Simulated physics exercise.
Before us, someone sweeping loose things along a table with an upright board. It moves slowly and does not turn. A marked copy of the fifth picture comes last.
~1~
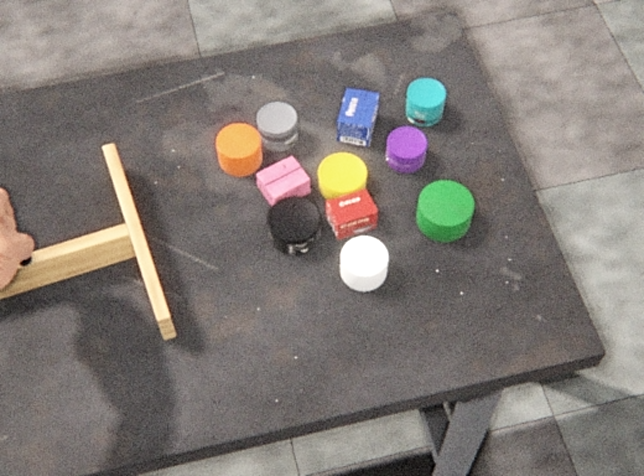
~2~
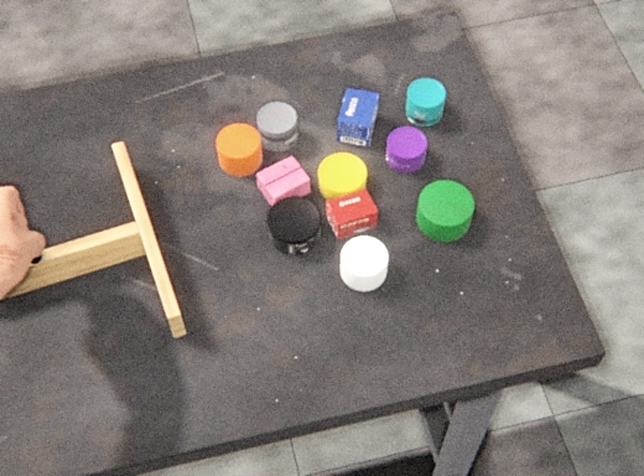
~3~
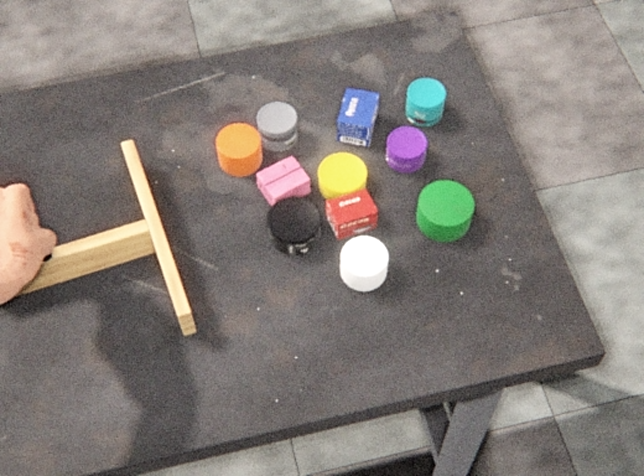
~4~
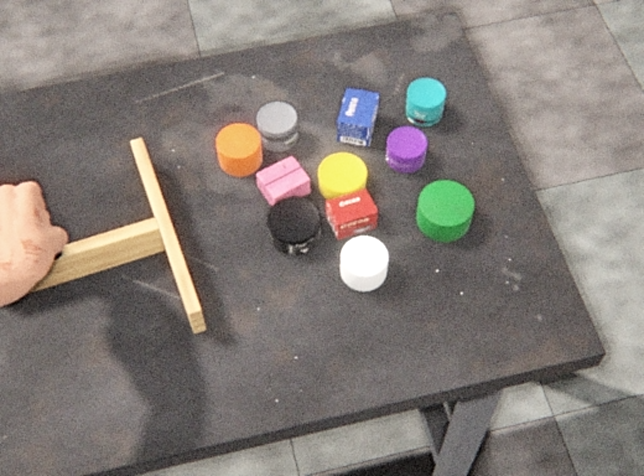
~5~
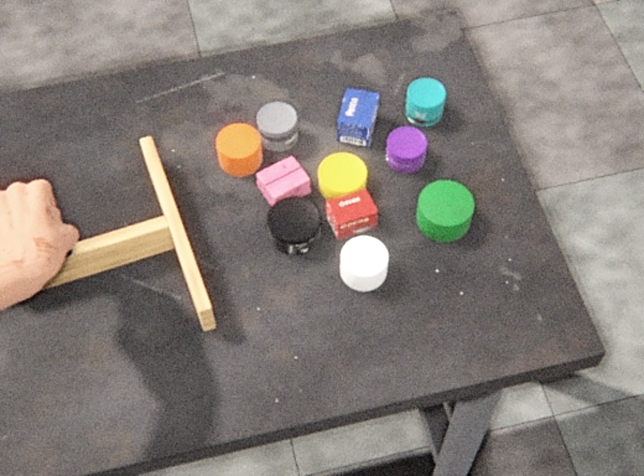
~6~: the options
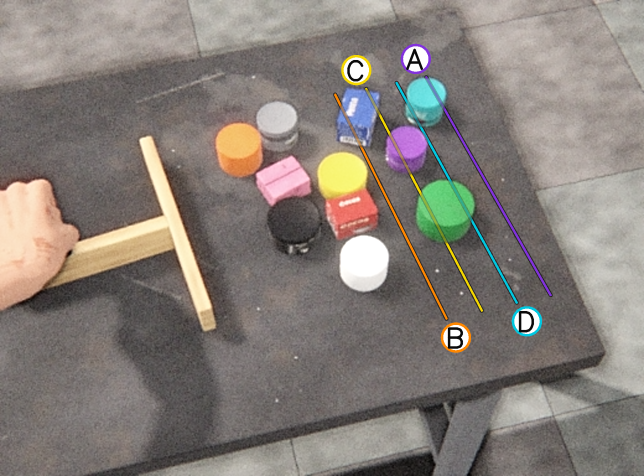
At the start, a hand at the left grips a wooden T-shaped board on a dark table, with a cluster of colourful round containers and small boxes to its right. The hand then slides the board slowly rightward without turning it, narrowing the gap, while the clustered items stay still and untouched.
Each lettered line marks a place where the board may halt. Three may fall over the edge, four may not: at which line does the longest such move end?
No farther than D.
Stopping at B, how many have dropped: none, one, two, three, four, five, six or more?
By then, none.
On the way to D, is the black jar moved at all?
Yes.
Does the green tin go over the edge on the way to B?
No.
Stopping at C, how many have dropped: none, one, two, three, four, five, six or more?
In all, none.
On the marked copy, A at (484, 178); B at (387, 198); C at (420, 191); D at (452, 185).
With D. Early on, board (275, 198); grey jar (302, 116); orange pot (277, 143).
Further on, board (376, 177); green tin (506, 214); purple tub (450, 127).
At the end, board (452, 162); green tin (553, 221); red box (531, 181); none fallen.
As for the rest, A drops four; B is within the limit but short; C is within the limit but short.
